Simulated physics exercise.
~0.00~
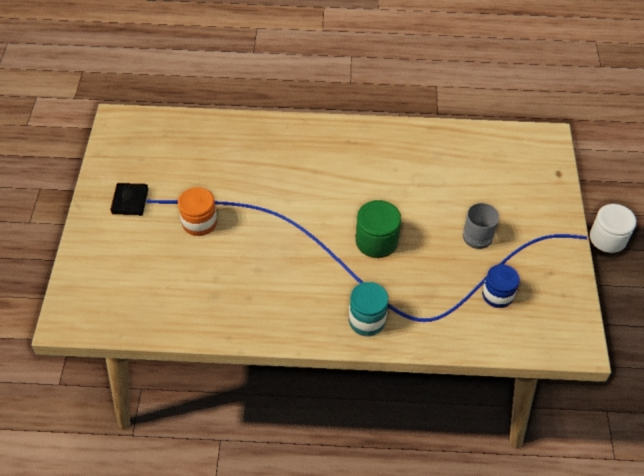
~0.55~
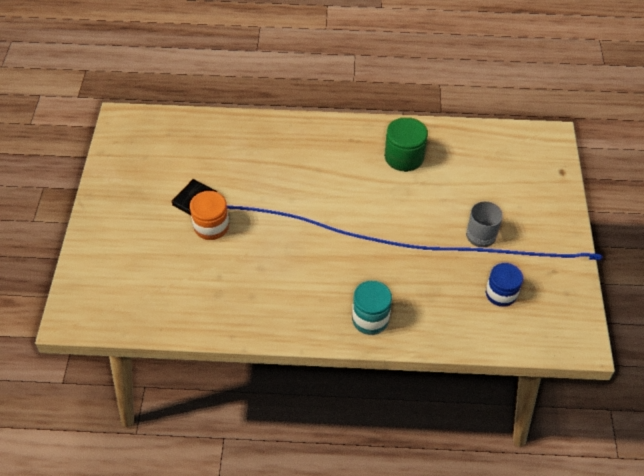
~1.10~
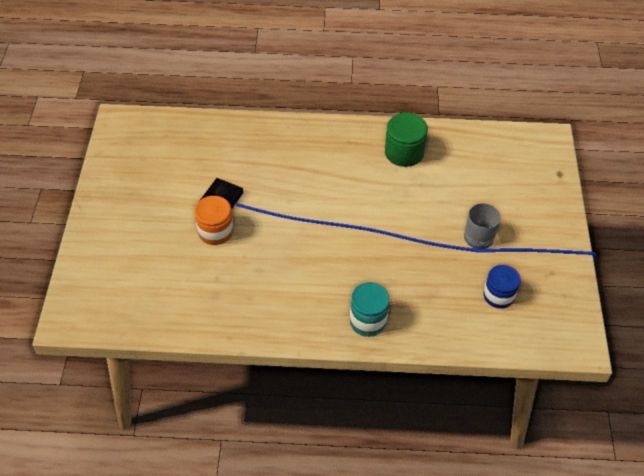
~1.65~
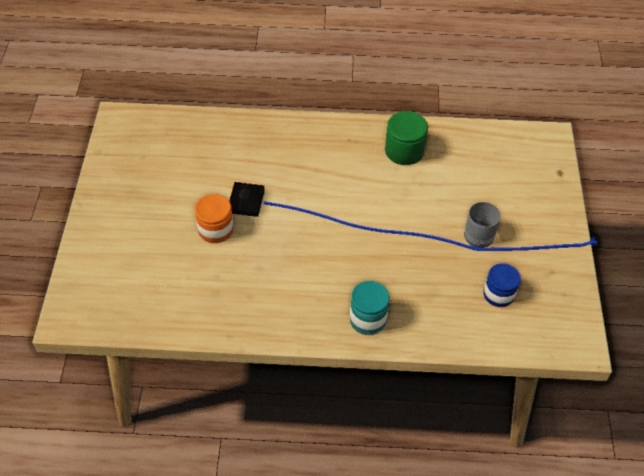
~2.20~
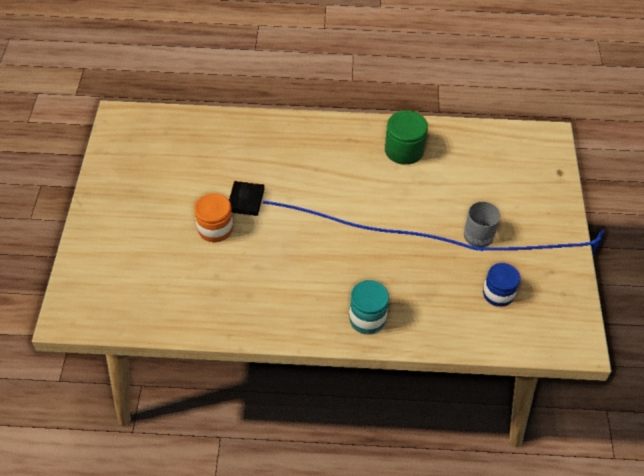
On a wooden table, a white speaker tied by a blue cable to a black phone dropped off the right edge, and the tightening cable pushed the green tub back and dragged the phone rightward past the nudged orange tin, where it stopped.
